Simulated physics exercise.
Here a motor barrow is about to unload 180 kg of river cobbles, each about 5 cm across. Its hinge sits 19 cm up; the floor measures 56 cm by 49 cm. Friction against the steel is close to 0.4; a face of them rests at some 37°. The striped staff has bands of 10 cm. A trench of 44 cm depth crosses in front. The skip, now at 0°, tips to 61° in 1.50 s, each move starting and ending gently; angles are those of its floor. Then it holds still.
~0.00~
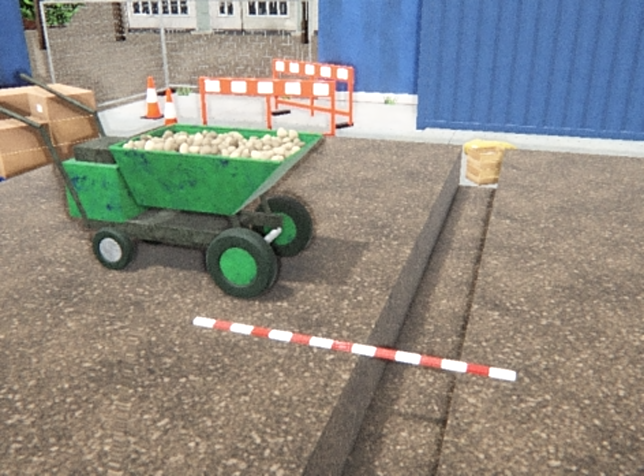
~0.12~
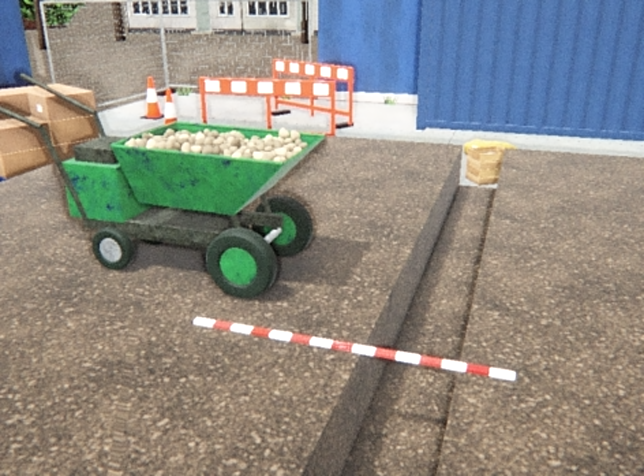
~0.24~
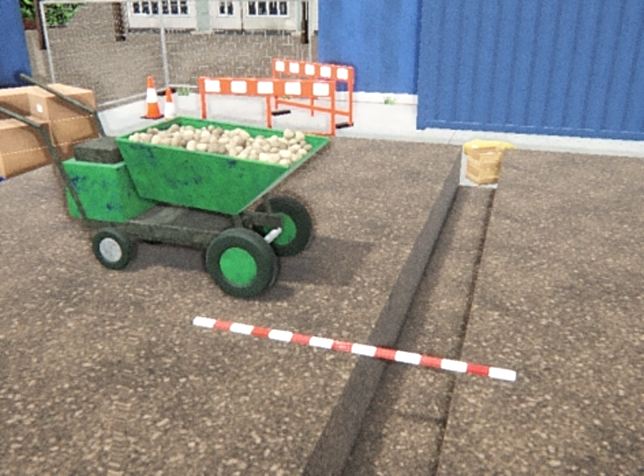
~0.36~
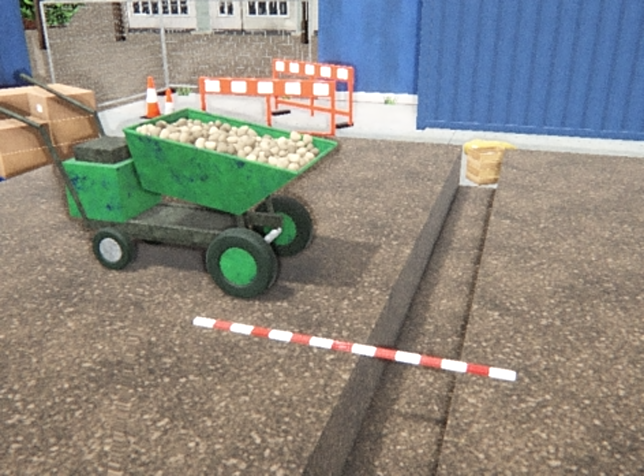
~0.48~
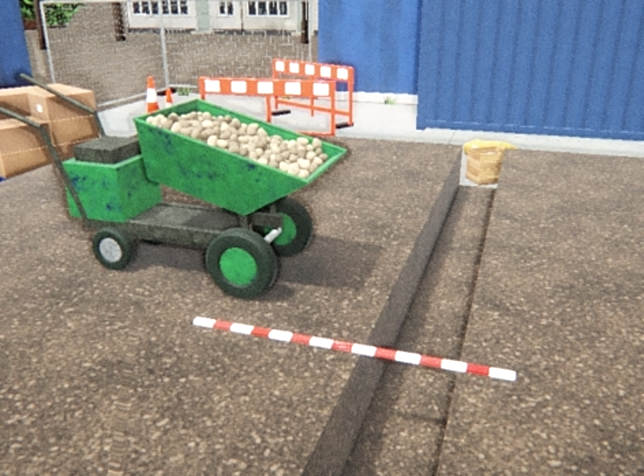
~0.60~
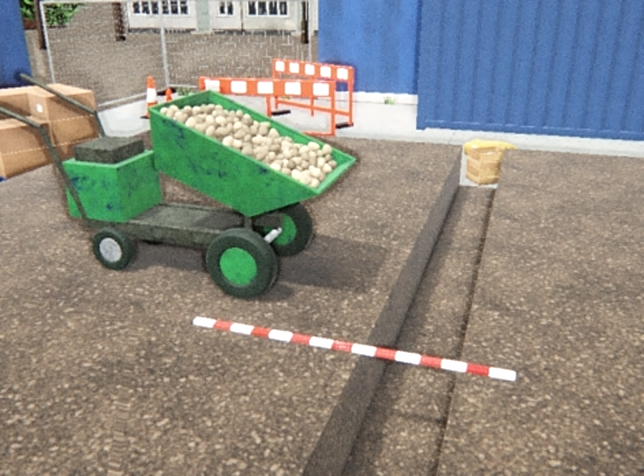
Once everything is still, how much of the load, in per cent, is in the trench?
Some 97 per cent of it.
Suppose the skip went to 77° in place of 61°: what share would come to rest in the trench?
Then about 85 per cent.
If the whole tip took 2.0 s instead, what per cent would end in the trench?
It would be near 95 per cent.
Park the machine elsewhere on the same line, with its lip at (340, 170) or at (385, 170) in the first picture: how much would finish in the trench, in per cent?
About 80 and 35 per cent.
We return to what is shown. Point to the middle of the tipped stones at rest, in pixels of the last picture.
Near (426, 351).
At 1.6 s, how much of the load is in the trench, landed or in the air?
About 30 per cent by then.
After 1.1 s the floor is at 51°; 100 % in the skip; the foremost stones are at (368, 224).
After 1.6 s the floor is at 61°; 65 % in the skip, 5 % short of the trench, 29 % in the trench; the foremost stones are at (458, 366).
After 2.0 s the floor is at 61°; 36 % in the skip, 5 % short of the trench, 59 % in the trench; the foremost stones are at (462, 361).
After 3.9 s the floor is at 61°; 0 % in the skip, 3 % short of the trench, 97 % in the trench; the foremost stones are at (462, 360).
